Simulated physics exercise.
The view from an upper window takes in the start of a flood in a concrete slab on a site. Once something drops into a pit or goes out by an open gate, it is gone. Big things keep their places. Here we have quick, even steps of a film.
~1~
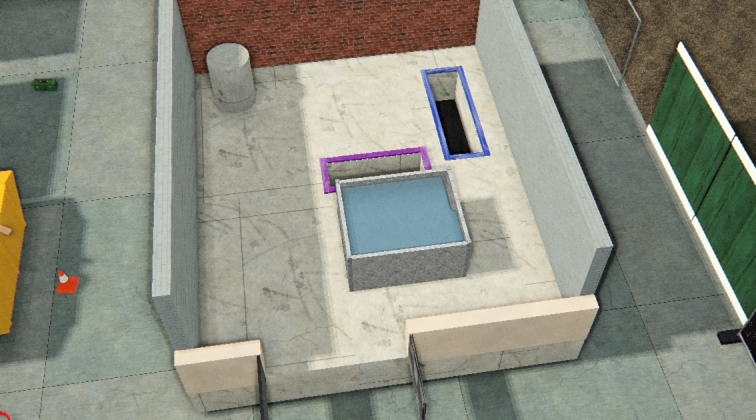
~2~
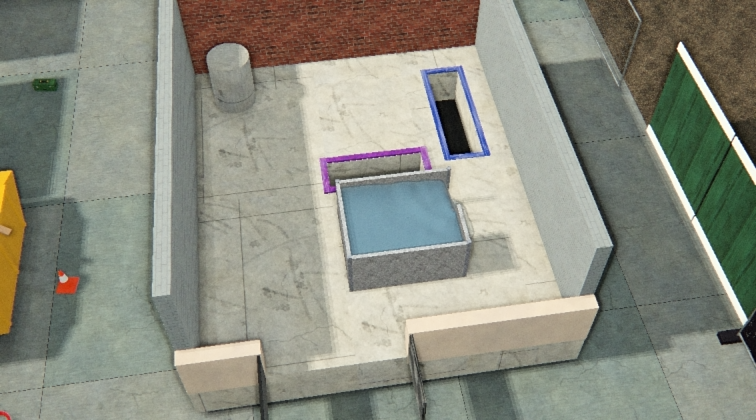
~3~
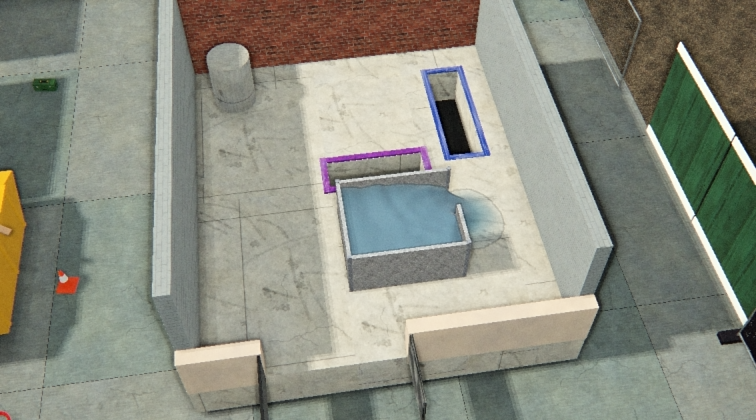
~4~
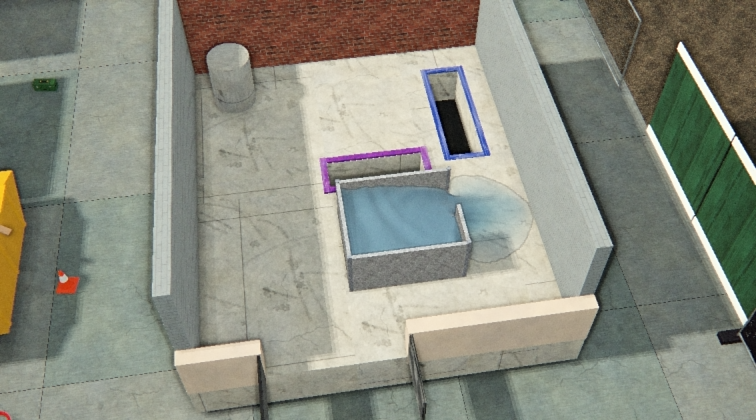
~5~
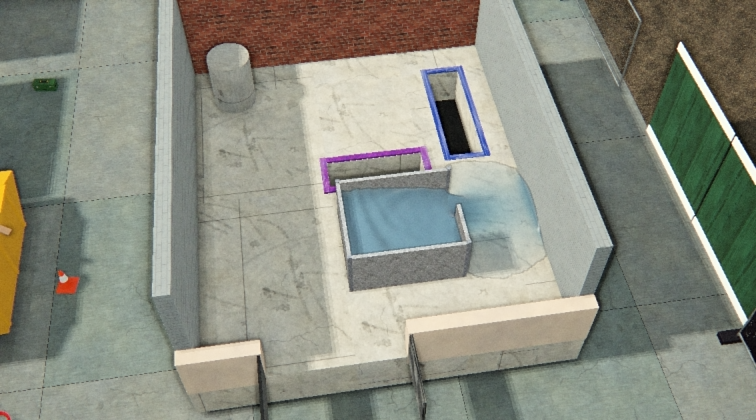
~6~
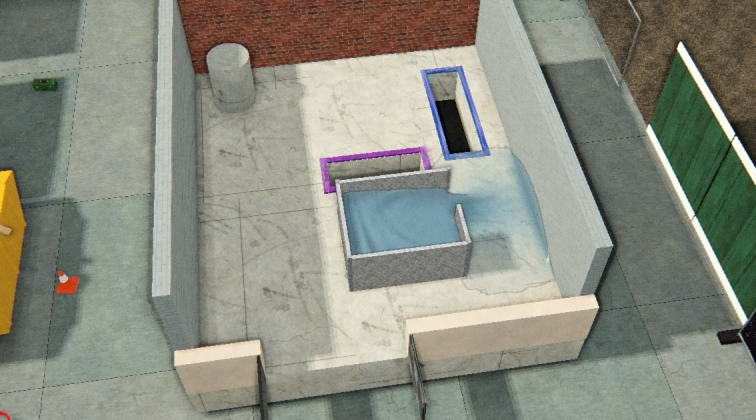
Walled concrete slab on a building site, with water pouring through a gap in a tank's right side and spreading across the floor.
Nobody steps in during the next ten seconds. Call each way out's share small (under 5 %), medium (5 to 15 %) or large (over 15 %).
Small, medium or large: The gate gets a medium share; the purple pit gets a small share; the blue pit gets a large share.
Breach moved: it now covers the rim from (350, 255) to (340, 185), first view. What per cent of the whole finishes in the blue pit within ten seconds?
The blue pit takes 25 per cent.
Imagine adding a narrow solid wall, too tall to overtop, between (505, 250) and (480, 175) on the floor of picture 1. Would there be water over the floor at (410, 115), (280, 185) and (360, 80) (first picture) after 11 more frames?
In order: Wet; dry; wet.
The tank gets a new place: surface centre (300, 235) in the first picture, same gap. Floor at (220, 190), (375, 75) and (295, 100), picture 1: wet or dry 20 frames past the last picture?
In sequence: Unflooded, next unflooded, then unflooded.
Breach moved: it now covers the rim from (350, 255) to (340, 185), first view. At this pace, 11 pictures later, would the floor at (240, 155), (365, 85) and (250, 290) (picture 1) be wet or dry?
In that order: Wet, not flooded, under water.
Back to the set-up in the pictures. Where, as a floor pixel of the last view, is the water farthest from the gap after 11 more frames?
I'd go with roughly (470, 50).
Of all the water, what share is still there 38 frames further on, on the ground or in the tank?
Roughly 70 per cent.
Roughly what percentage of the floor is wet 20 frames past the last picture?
Roughly 40 percent, I'd say.
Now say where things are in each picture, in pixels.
In the first frame, the water tank at (401, 214) is whole and still.
In the second frame, the front is at a hidden place, out from the gap at (449, 211).
In the third frame, the front is at (499, 225), out from the gap at (449, 212).
In the fourth frame, water pours out at (449, 213) and has run to (527, 208).
In the fifth frame, water pours out at (449, 212) and has run to (518, 172).
In the sixth frame, the front is at (511, 151), out from the gap at (449, 212).
A moment on, water covers 15 % of the floor; the gate 0 %, the purple pit 0 %, the blue pit 1 %.
Next, water covers 20 % of the floor; the gate 0 %, the purple pit 0 %, the blue pit 7 %.
Then, water covers 40 % of the floor; the gate 0 %, the purple pit 0 %, the blue pit 17 %.
Later, water covers 65 % of the floor; the gate 2 %, the purple pit 0 %, the blue pit 27 %.
In the end, water covers 80 % of the floor; the gate 7 %, the purple pit 0 %, the blue pit 35 %.
